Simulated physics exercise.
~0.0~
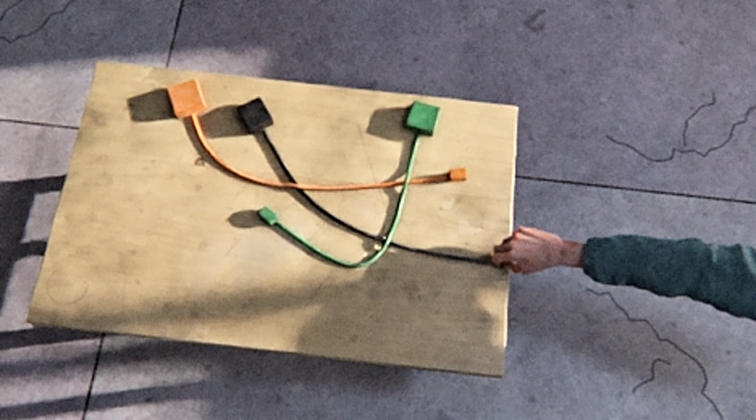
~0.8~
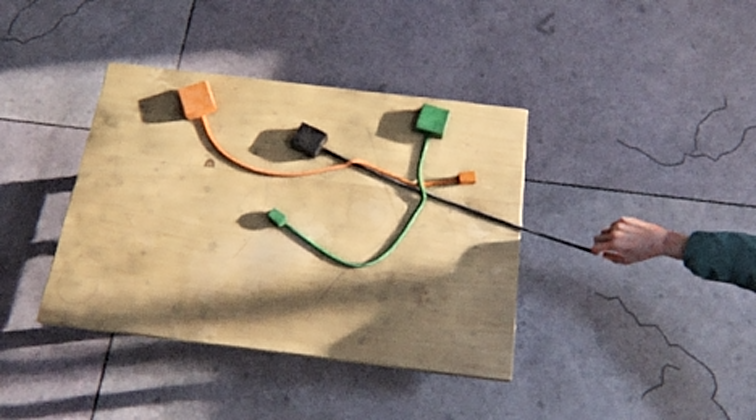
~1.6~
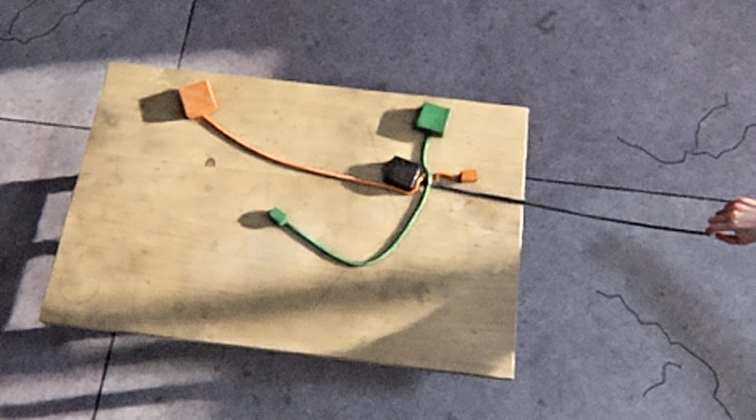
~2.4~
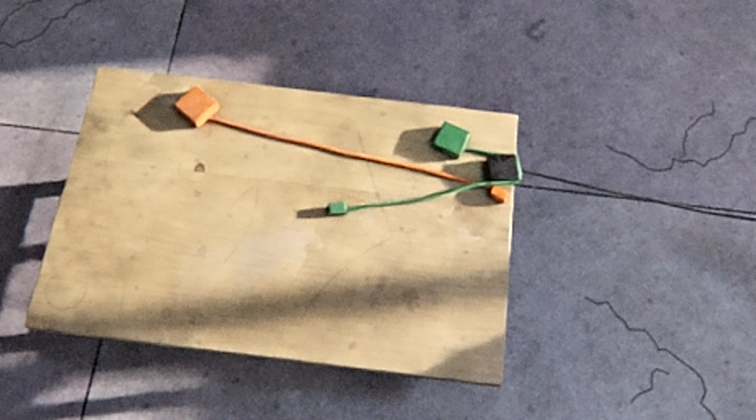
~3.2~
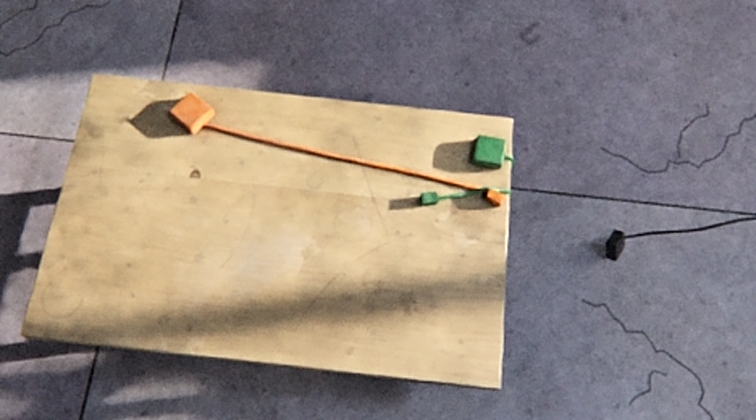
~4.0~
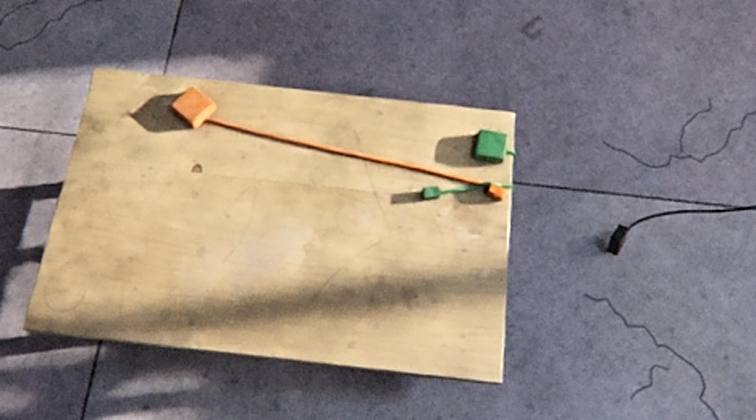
A hand pulls the black lead rightwards off the workbench, dragging the green lead toward the edge.
